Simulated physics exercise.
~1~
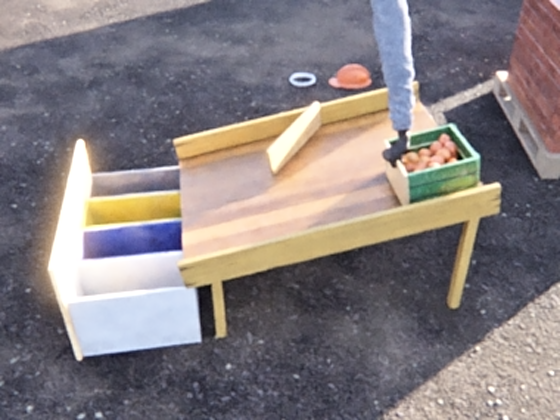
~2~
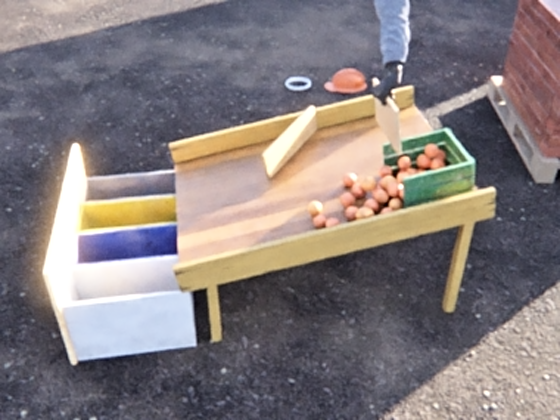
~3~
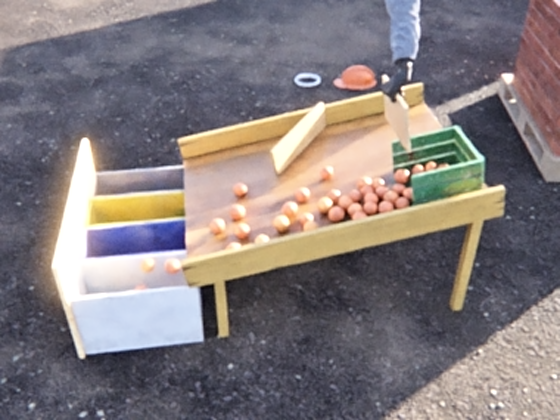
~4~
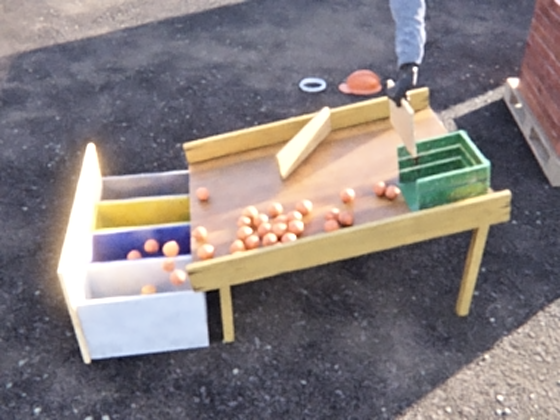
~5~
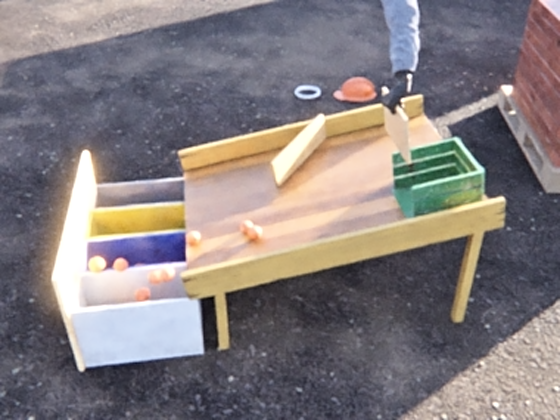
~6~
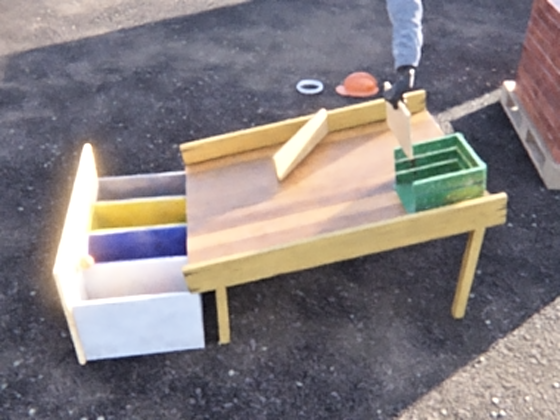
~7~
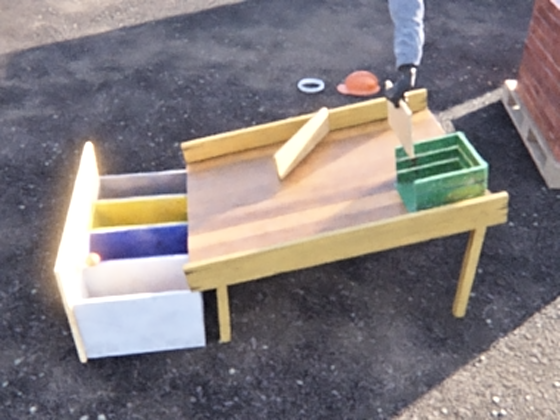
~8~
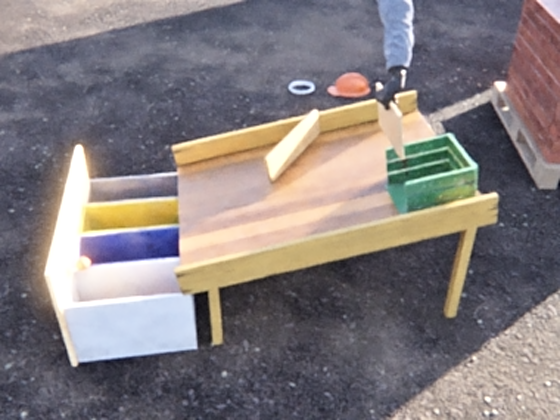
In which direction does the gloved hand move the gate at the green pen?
The hand moves the gate upward, clear of the slope, and keeps it raised there.
